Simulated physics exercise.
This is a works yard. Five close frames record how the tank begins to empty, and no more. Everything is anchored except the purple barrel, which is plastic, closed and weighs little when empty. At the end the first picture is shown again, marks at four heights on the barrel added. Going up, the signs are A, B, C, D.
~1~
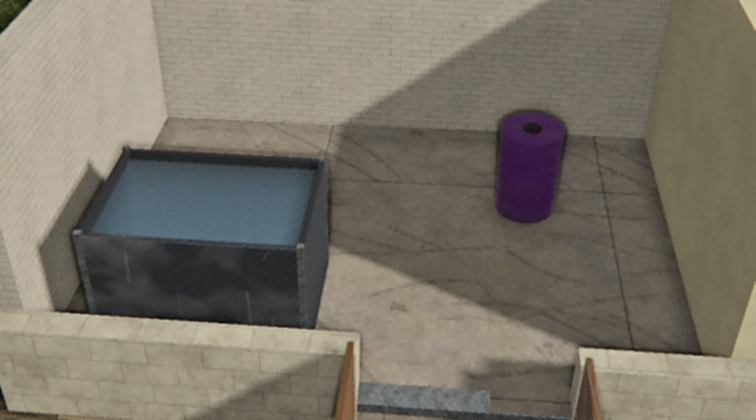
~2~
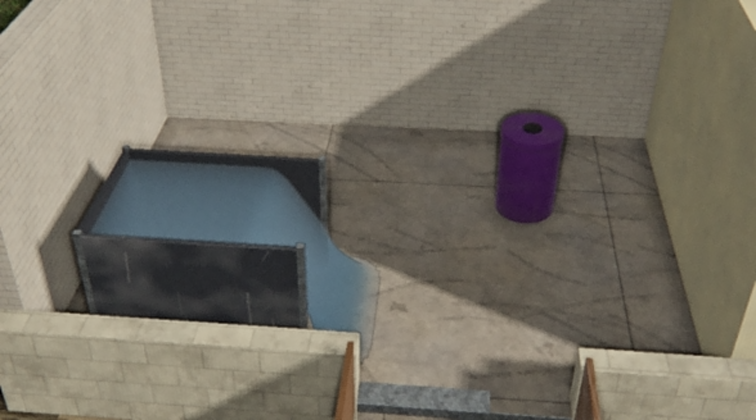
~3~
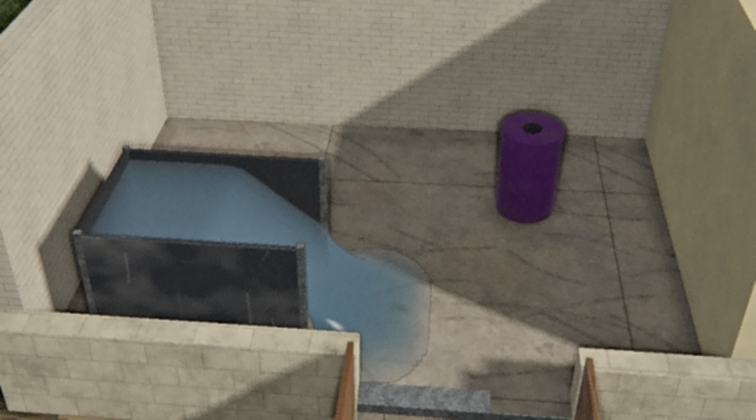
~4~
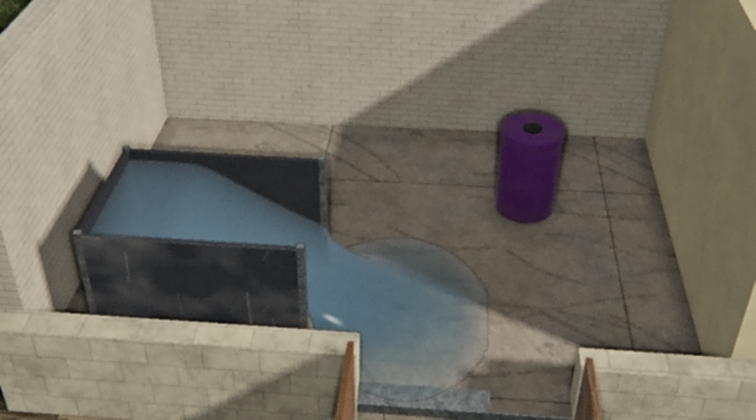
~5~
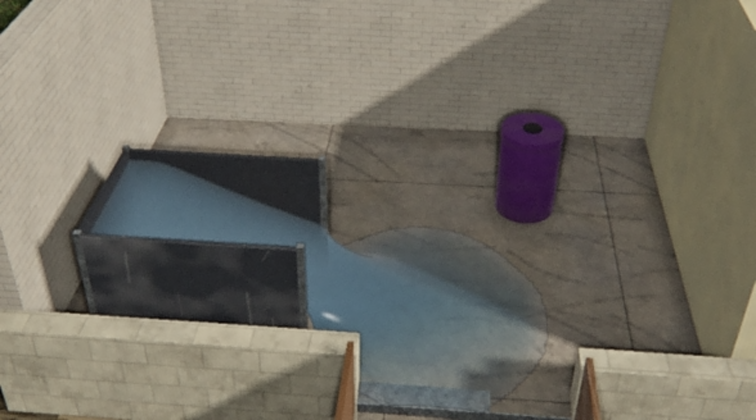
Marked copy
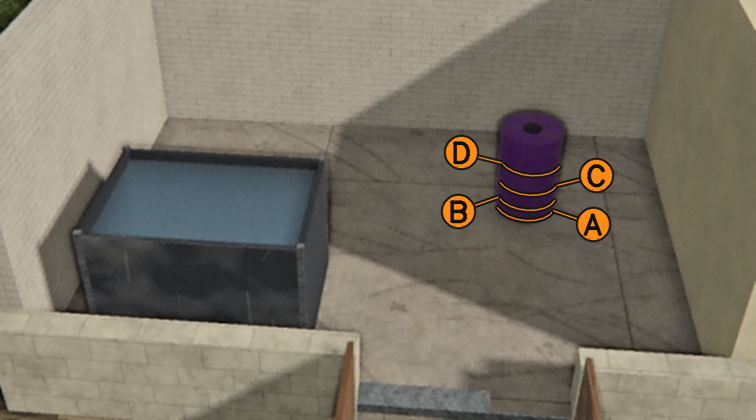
A walled works yard with a cracked concrete floor is seen from above by a still camera, a gap in the low block wall at the front. A dark, open-topped tank brimming with blue water sits at the left, and a purple barrel stands upright toward the back right. The tank's right side opens and water pours out, spreading rightward across the floor in a widening rounded sheet as the level inside drops, while the barrel stays still.
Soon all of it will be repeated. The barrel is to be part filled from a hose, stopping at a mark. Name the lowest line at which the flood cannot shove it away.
Level C just does it.
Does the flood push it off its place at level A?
Yes.
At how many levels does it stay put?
Two of them.
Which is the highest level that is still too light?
B it is.
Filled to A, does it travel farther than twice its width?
Yes, it does.
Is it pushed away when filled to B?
Yes, it does.
On the marked copy, A at (526, 220); B at (527, 210); C at (529, 195); D at (531, 175); from the bottom up A, B, C, D.
For level A, it is pushed about 6 times its own width away.
For level B, it is pushed about 3 times its own width away.
For level C, it does not move.
For level D, it does not move.
